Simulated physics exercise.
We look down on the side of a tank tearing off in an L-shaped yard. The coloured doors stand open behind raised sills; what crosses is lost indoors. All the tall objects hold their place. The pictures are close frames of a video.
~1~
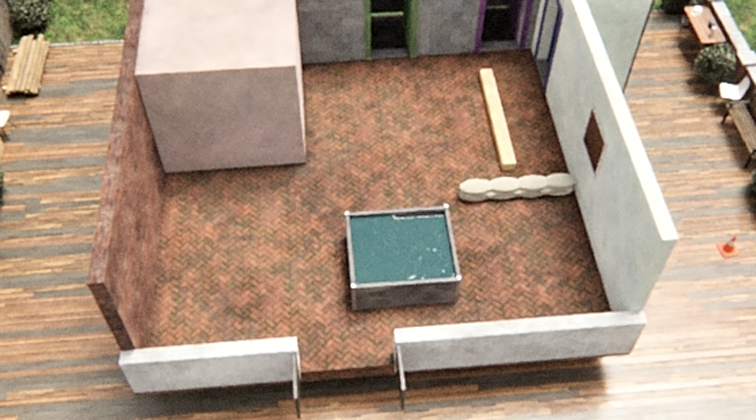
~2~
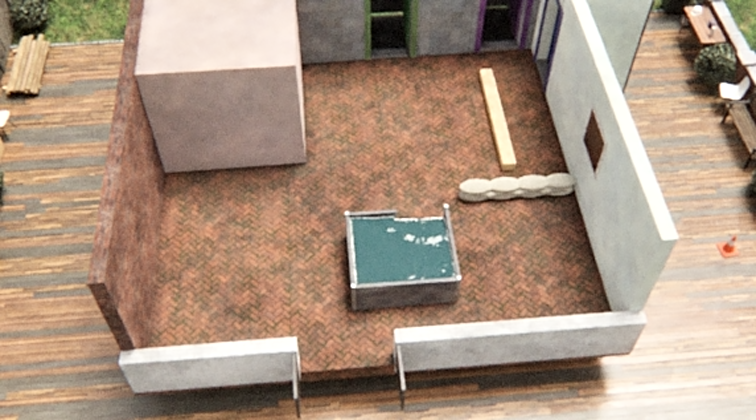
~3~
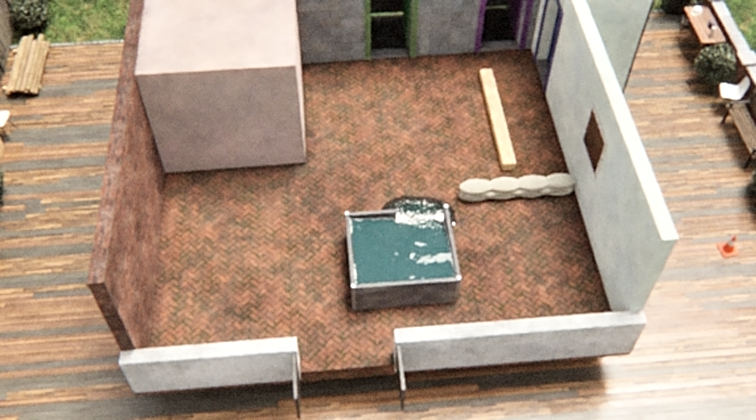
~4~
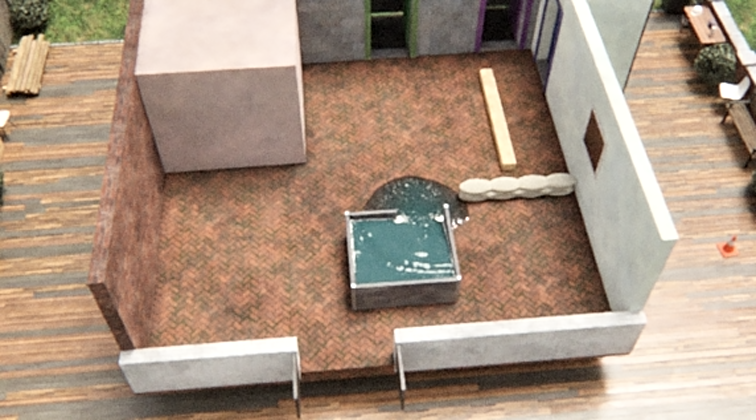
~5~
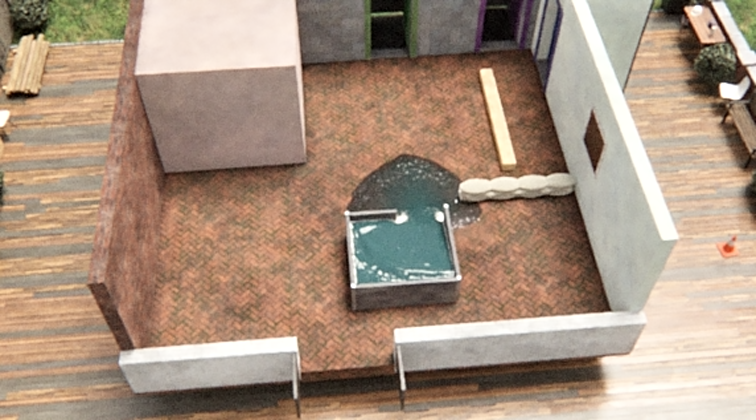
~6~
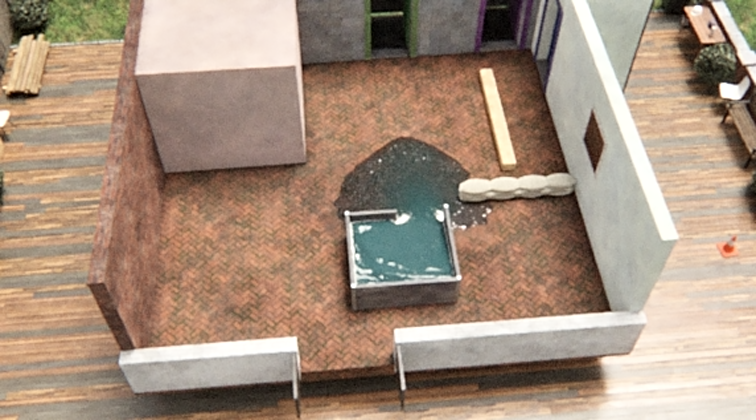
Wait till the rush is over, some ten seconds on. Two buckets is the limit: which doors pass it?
In the end: The green door takes more than that; the blue door stays under that; the purple door stays under that.
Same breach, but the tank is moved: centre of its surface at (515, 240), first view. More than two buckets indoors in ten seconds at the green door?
In short: Green stays under.
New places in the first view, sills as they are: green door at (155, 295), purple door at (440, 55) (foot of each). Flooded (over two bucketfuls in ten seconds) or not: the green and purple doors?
Then: The green door stays under, the purple door lets more in.
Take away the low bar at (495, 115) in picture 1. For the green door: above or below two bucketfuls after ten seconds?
In short: The green one goes over.
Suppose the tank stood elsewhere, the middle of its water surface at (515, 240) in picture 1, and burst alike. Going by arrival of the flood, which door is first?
I say the blue-painted one.
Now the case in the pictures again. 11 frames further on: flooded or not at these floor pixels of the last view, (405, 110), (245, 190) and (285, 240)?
As listed: Under water, clear, clear.
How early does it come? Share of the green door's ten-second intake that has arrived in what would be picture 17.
About 5 per cent.
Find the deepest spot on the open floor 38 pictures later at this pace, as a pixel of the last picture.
Near (305, 79).
A moment on, water covers 25 % of the floor; the green door not reached, the blue door not reached, the purple door not reached.
Next, water covers 35 % of the floor; the green door under two buckets in, the blue door not reached, the purple door not reached.
Then, water covers 40 % of the floor; the green door over two buckets in, the blue door wet at the sill, nothing in, the purple door wet at the sill, nothing in.
Later, water covers 45 % of the floor; the green door far over two buckets in, the blue door wet at the sill, nothing in, the purple door under two buckets in.
In the end, water covers 65 % of the floor; the green door far over two buckets in, the blue door wet at the sill, nothing in, the purple door under two buckets in.
